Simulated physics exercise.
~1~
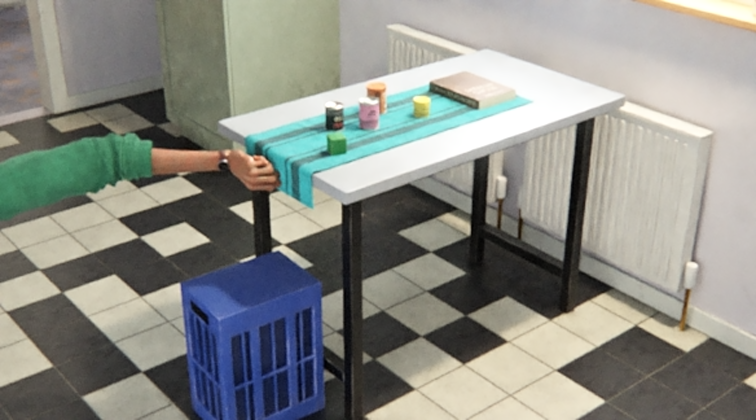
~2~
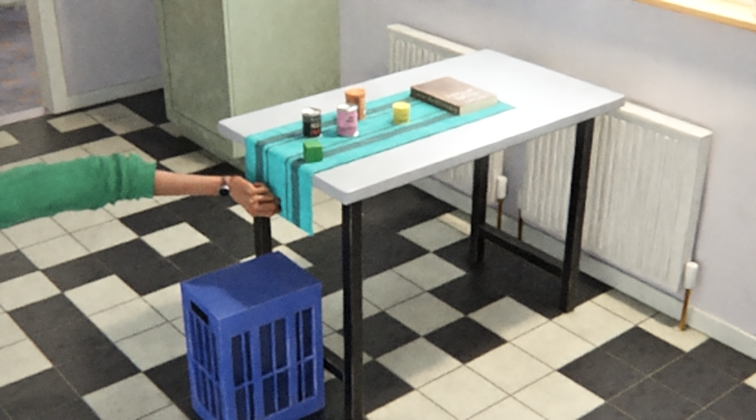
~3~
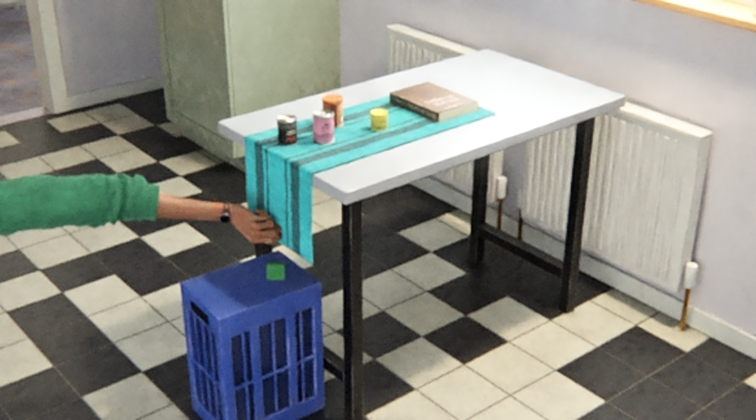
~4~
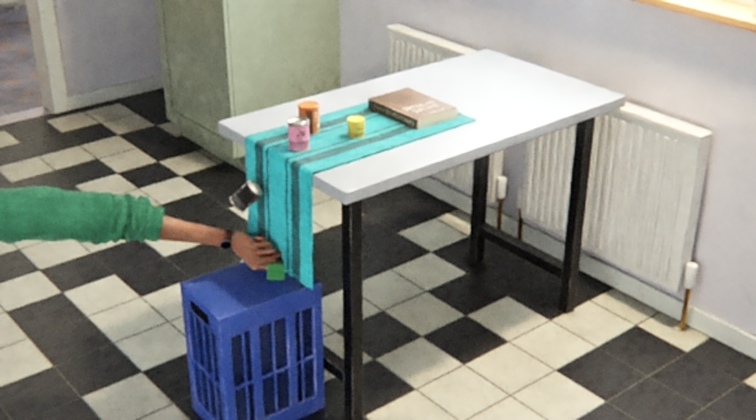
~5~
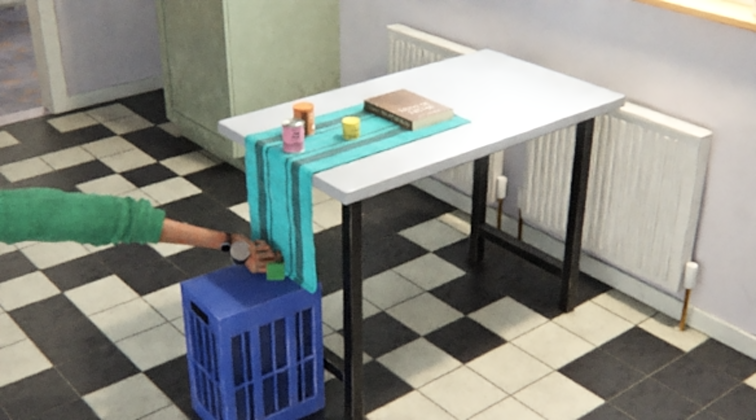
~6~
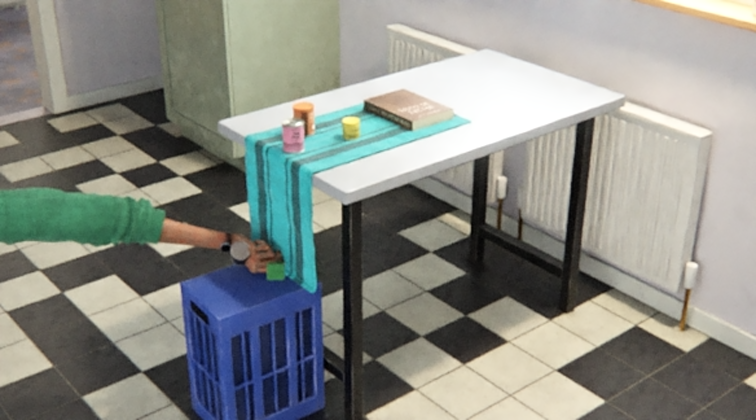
At the start, a hand in a green sleeve grips the hanging end of a turquoise scarf on a pale table, with small cans, a green cube, a yellow item and a book resting on it. The hand slowly pulls the scarf down toward a blue crate, and everything on it slides left. The green cube drops off the edge onto the crate. The black can then topples over the edge and falls upside down beside the hand. The pulling stops with the scarf's hem at the crate, while the pink can, orange can, yellow item and book remain on the table.
